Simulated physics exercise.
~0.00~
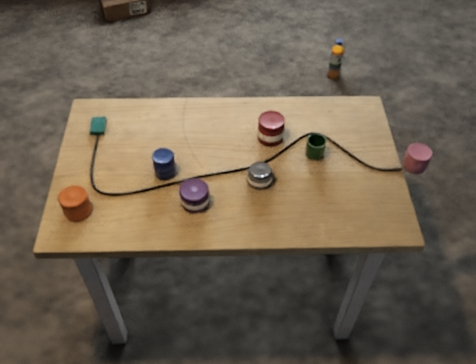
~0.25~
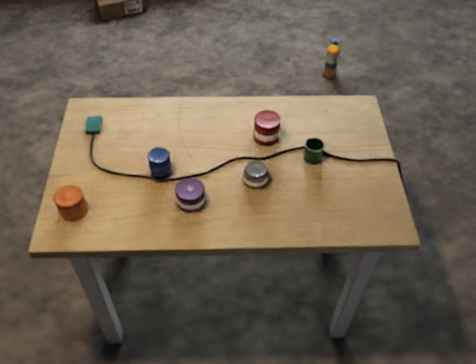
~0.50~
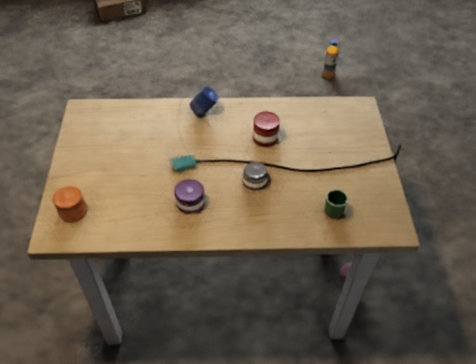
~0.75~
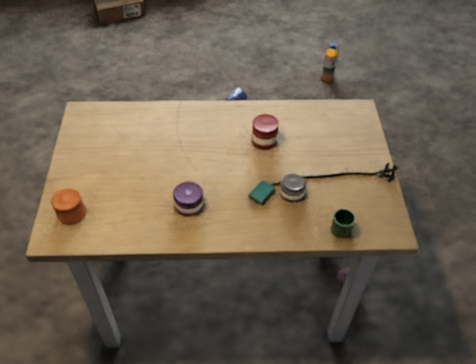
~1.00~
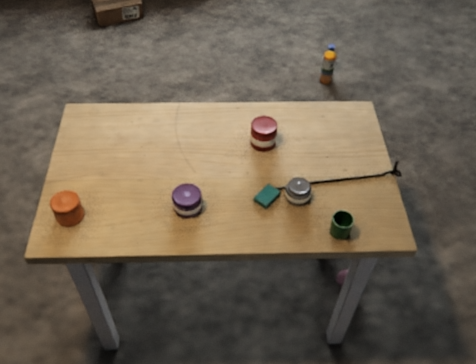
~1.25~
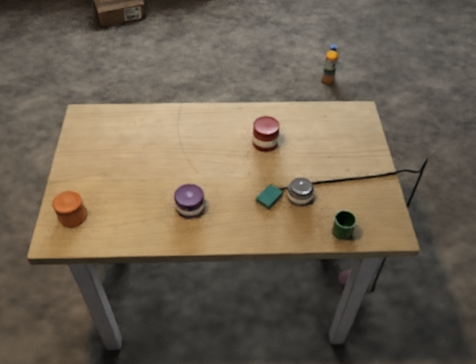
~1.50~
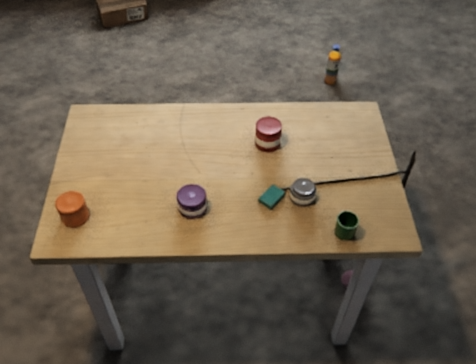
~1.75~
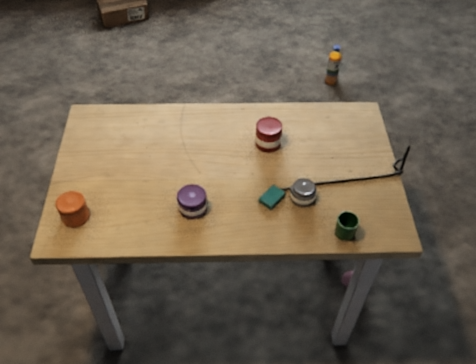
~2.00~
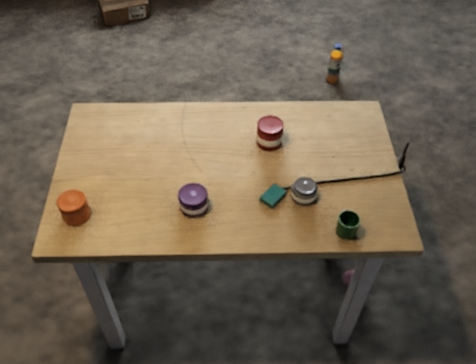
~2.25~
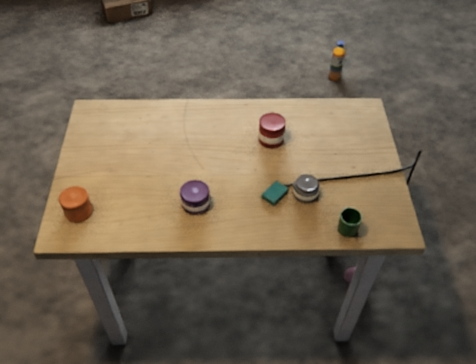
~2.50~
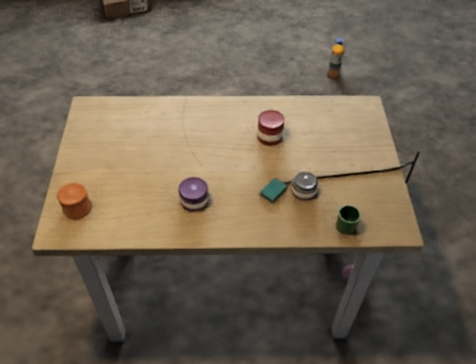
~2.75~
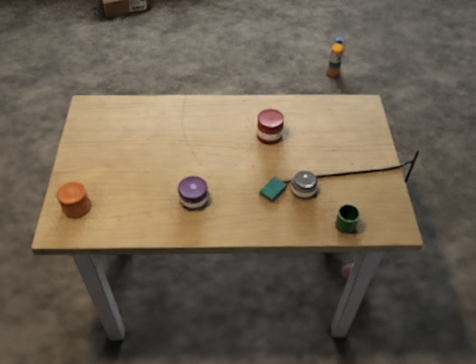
A pale wooden dining table with grey legs stands on a dark floor, seen from above by a slightly swaying camera. A teal phone at the upper left is wired by a long black cable to a pink speaker just past the right edge, with blue, purple, orange and red containers, a grey jar and a green mug around it. The speaker drops out of sight, pulling the cable and phone rightward. The blue tub tips toward the far edge and falls off, while the green mug slides nearer the front. The phone pushes the grey jar slightly right, then both settle, the cable's end still hanging at the right edge.
